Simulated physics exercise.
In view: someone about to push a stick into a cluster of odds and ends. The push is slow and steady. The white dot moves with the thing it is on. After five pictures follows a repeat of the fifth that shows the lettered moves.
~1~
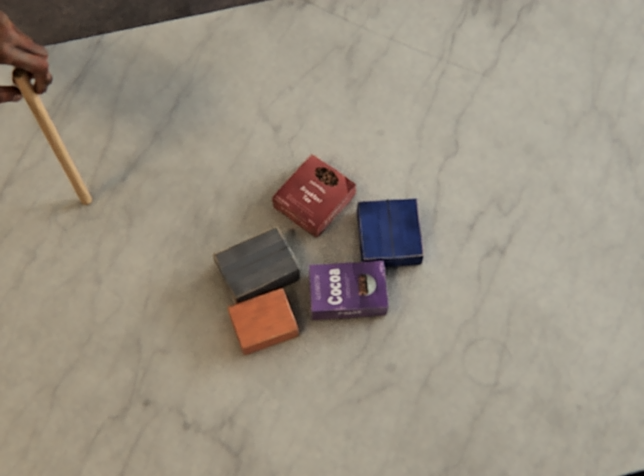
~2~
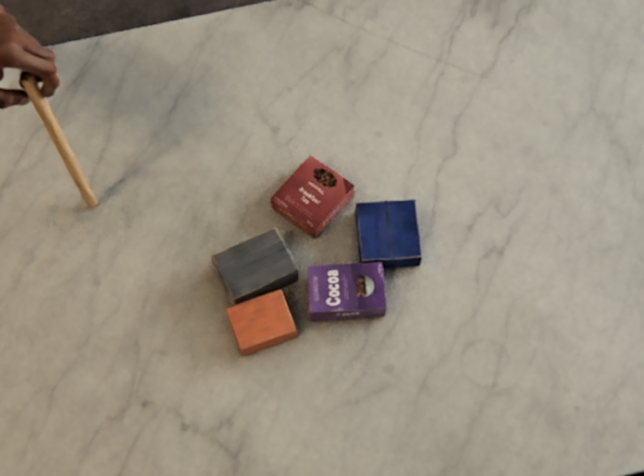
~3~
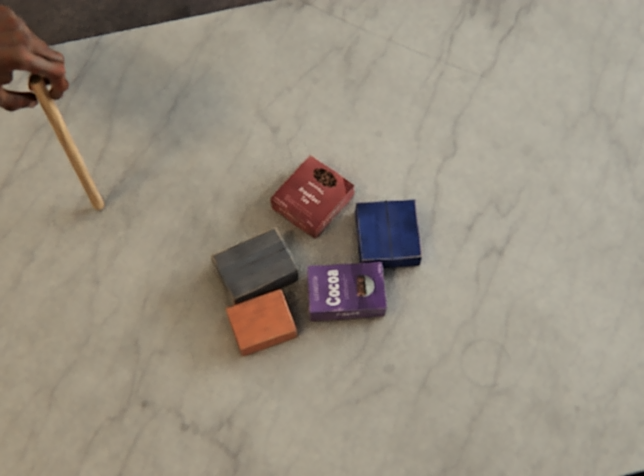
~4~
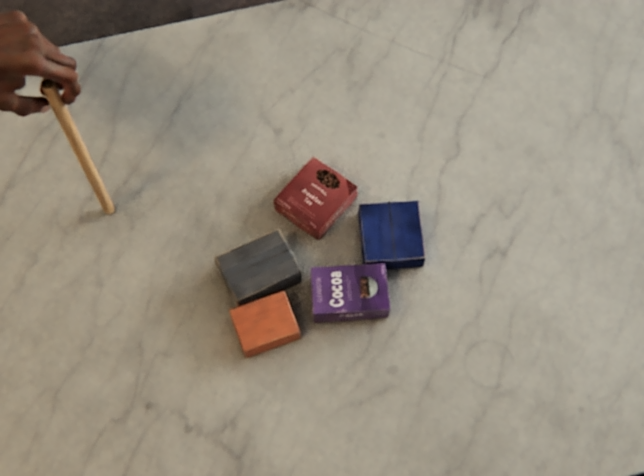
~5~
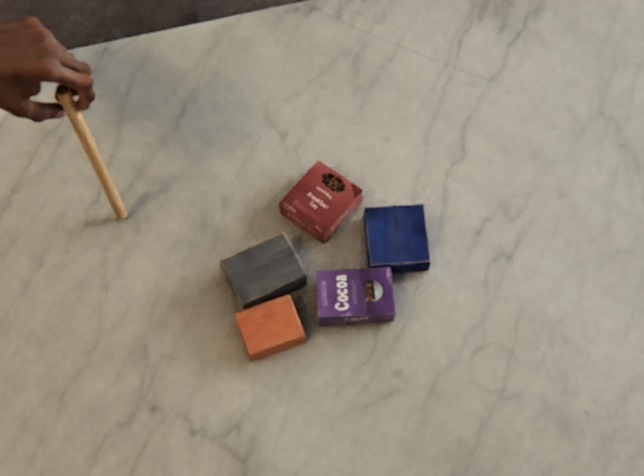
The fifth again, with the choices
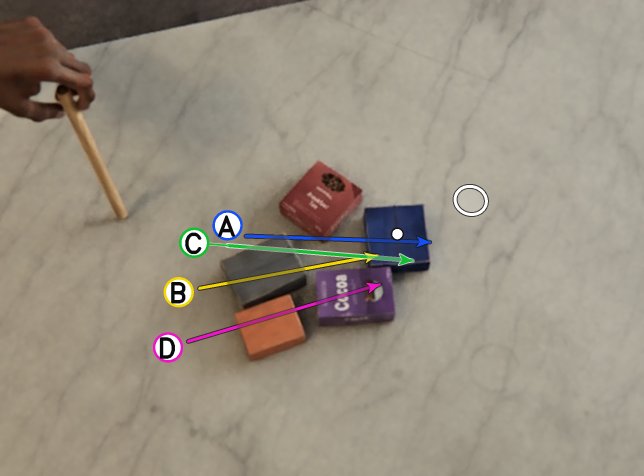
A hand holding a wooden stick enters farther from the upper left, moving slowly right and slightly down over a marble surface. The stick's tip draws a little nearer the cluster of red, blue, grey, orange and purple boxes without touching them, and their arrangement stays unchanged.
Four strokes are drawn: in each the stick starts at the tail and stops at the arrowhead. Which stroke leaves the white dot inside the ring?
Stroke B.
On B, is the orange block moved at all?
On that stroke, no.
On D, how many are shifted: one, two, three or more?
In all, two.
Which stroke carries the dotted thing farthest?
Stroke B.
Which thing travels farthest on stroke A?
The blue box.
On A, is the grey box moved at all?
No.
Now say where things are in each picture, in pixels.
Orange block (264, 322); red packet (315, 196); blue box (389, 233), in the first frame.
Blue box (388, 234); grey box (255, 268), in the second frame.
Purple packet (346, 291); orange block (262, 323), in the third frame.
Red packet (316, 198); blue box (391, 235), in the fourth frame.
Grey box (264, 273); purple packet (355, 296); orange block (270, 328), in the fifth frame.
On the marked copy, A from (246, 236) to (430, 242); B from (199, 288) to (378, 255); C from (227, 245) to (412, 261); D from (188, 341) to (380, 284); the ring at (471, 200); the white dot at (397, 234).
Taking B. A third of the way, foot of the stick (264, 277); blue box (396, 239); grey box (303, 261); purple packet (375, 299).
Two thirds of the way, foot of the stick (328, 265); blue box (426, 227); grey box (363, 239).
When it is over, foot of the stick (378, 256); blue box (469, 206); grey box (408, 224); the dot on the blue box is in the ring.
As for the rest, A leaves the dotted thing at (466, 247); C leaves the dotted thing at (435, 230); D leaves the dotted thing at (396, 239).
